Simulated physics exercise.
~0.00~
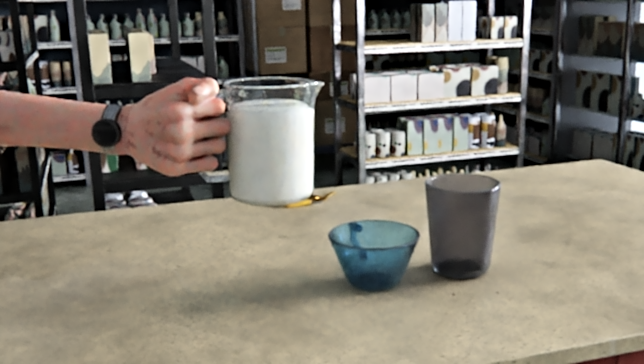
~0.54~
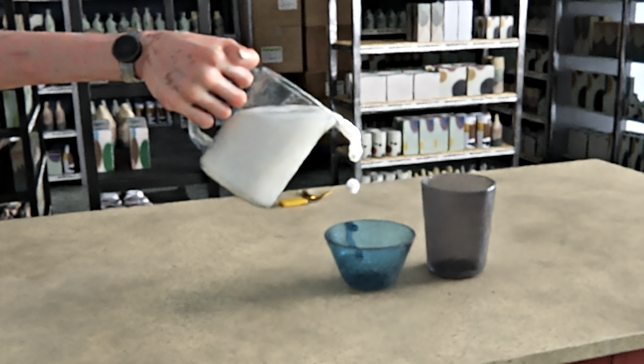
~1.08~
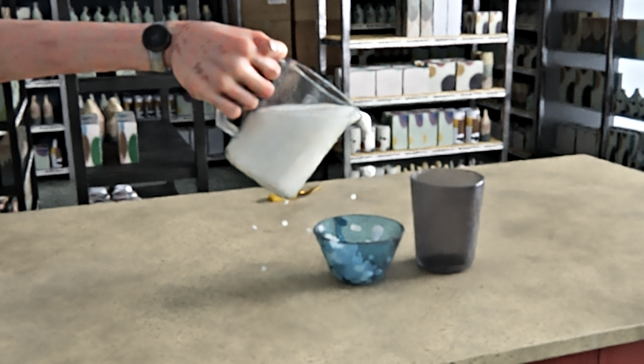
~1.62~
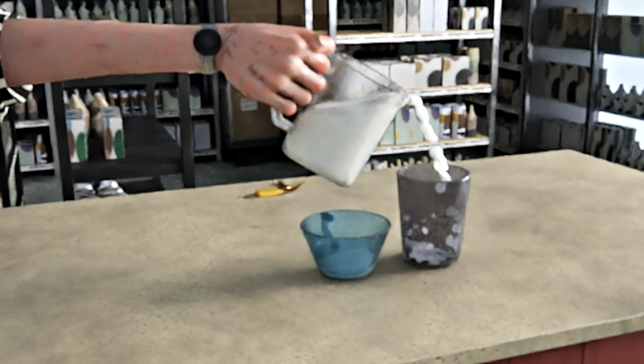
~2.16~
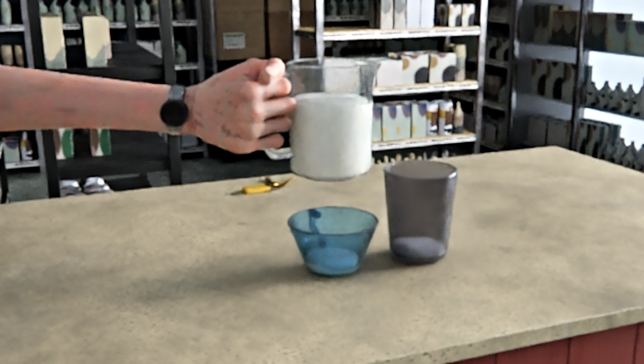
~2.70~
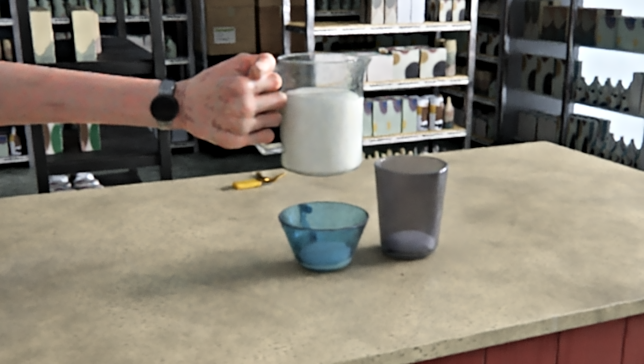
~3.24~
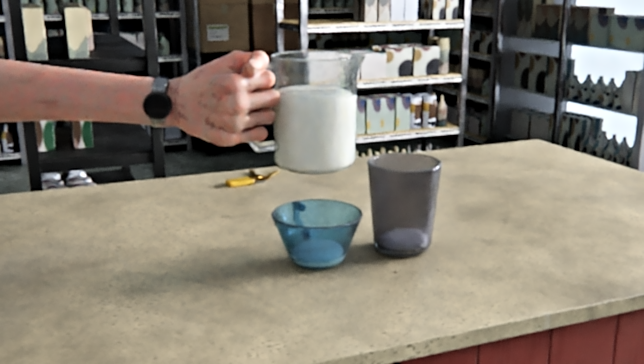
A hand tilts a jug, pours milk into a blue cup and glass, then levels it.
